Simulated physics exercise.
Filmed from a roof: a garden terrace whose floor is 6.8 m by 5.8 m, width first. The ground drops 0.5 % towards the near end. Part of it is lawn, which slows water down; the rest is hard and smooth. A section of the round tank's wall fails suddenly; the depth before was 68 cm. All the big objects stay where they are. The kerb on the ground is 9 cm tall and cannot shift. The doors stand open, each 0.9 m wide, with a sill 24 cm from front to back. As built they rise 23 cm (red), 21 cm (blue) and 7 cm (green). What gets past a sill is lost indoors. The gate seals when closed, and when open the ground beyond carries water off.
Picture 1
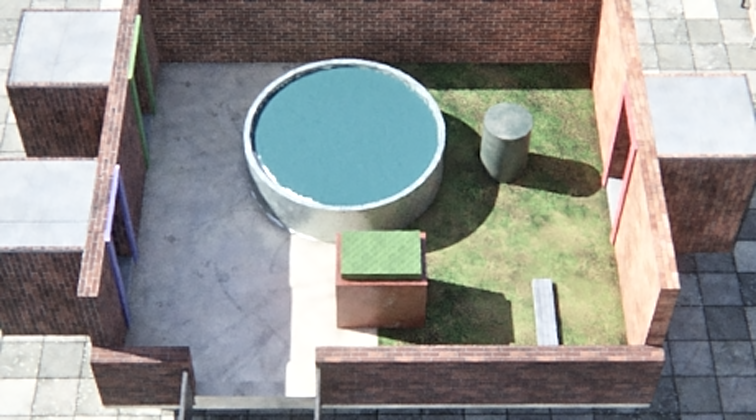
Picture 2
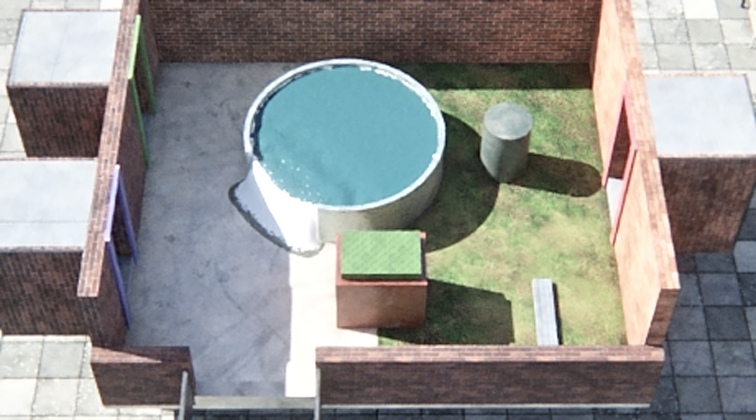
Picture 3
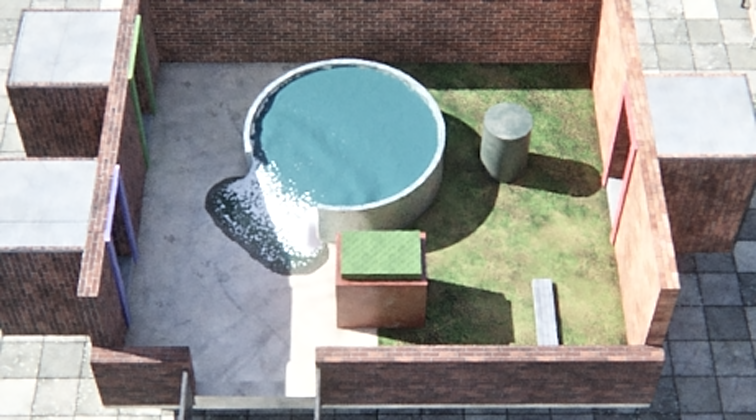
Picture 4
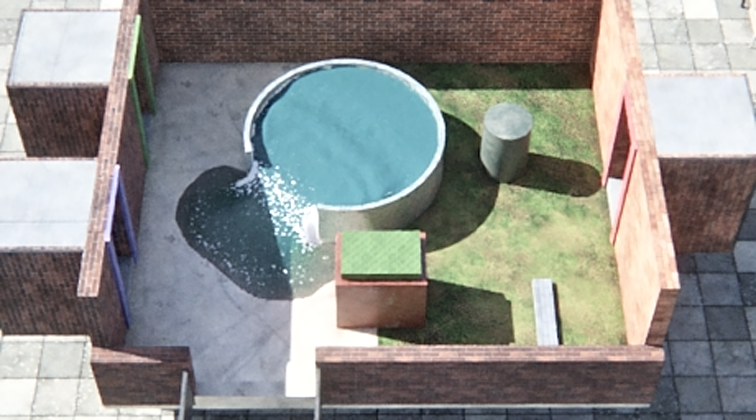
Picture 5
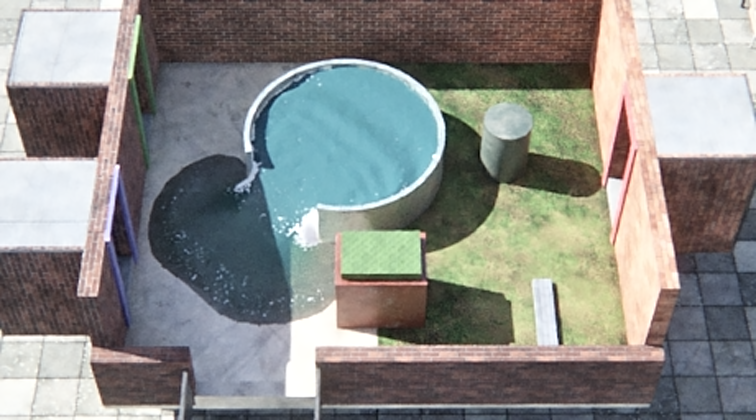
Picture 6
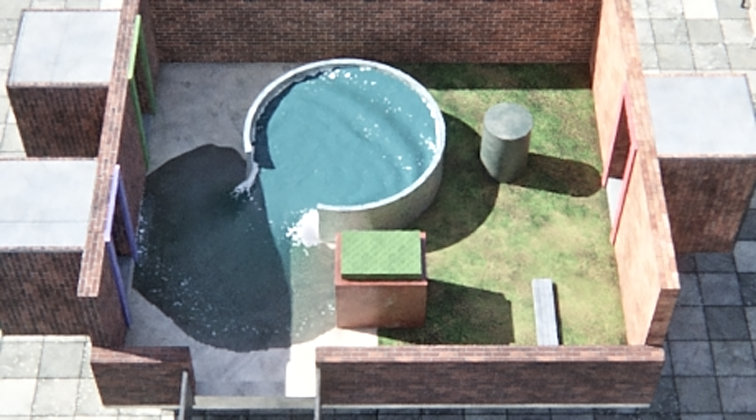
The clip opens on a brick-walled terrace, half paving and half lawn, with still water filling a round tank. A gap appears in the tank's lower-left side and water pours through with white spray, then spreads across the paving in a widening dark pool to just short of the blue door at left.
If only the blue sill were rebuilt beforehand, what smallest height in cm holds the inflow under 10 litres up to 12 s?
Some 32 cm above the ground.
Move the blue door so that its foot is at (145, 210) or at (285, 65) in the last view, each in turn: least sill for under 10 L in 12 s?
Roughly 28 and 7.0 cm.
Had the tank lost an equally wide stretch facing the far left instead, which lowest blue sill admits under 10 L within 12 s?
Some 5.0 cm.
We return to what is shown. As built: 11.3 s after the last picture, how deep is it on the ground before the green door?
Roughly 6.5 cm deep.
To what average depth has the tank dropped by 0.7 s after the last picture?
About 49 cm.
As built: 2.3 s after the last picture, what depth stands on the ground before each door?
Depths in cm: Red 0, blue 33, green 5.
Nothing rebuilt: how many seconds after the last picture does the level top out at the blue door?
Around 0.6 s.
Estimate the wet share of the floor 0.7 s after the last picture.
Some 30 per cent of it.
Then, 0.7 s after the last picture water covers 30 % of the floor, deepest (62 cm) near (122, 380); 34 cm at the blue door, 4 litres in over its 21 cm sill.
Then, 2.3 s after the last picture water covers 40 % of the floor, deepest (42 cm) near (122, 380); 33 cm at the blue door, 82 litres in over its 21 cm sill.
Then, 11.3 s after the last picture water covers 95 % of the floor, deepest (10 cm) near (122, 380); 9 cm at the blue door, 128 litres in over its 21 cm sill.
At the blue door as built, the water peaked near 34 cm, 0.7 s after the last picture.
With a sill of 28 cm, 37 litres would have come in within the 12 s; with 38 cm, 1 litre. So under 10 litres takes about 32 cm.
